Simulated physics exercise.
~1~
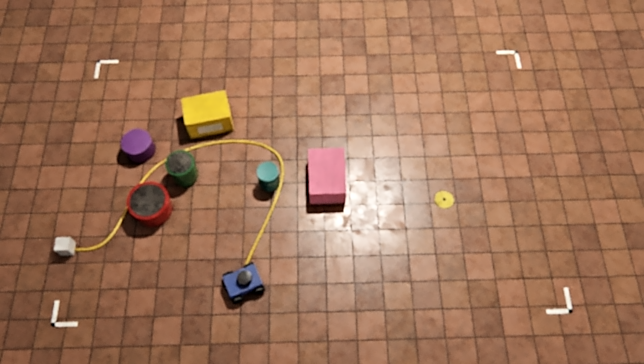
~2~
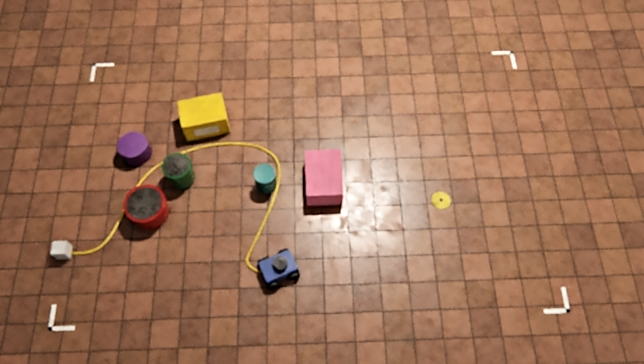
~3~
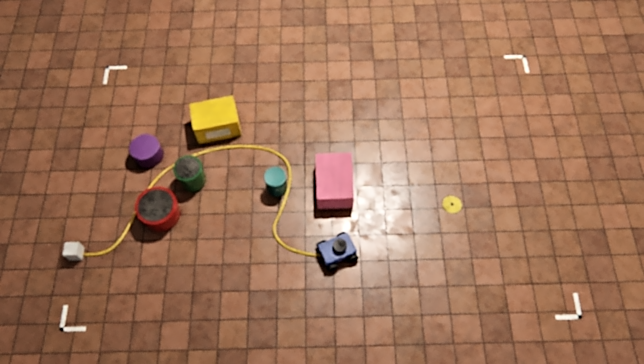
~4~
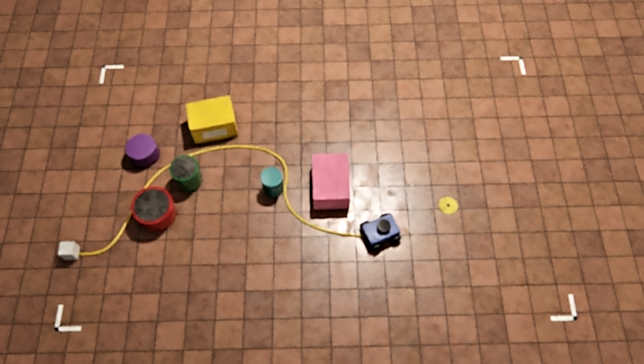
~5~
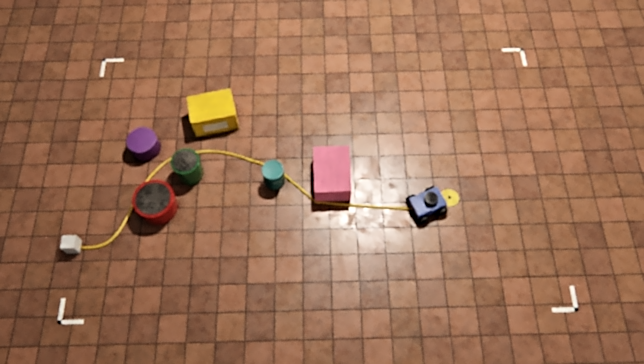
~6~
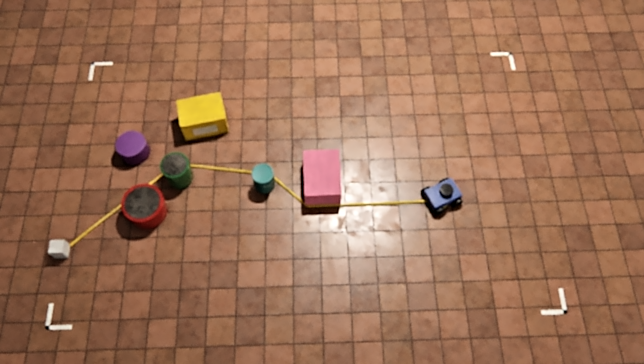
A pink box stands near the middle of a brown tiled floor seen from above, with a yellow box, a purple tub, red and green pots and a teal bucket to its left. A yellow lead curves from a small white block at the far left, past these things, to a small blue cart at lower centre. The cart moves right, passing below the pink box, then angles up toward a yellow mark. Behind it the lead's loop flattens and draws in against the things. Finally the cart sits on the mark, the lead stretched in nearly straight runs, the other things unmoved.
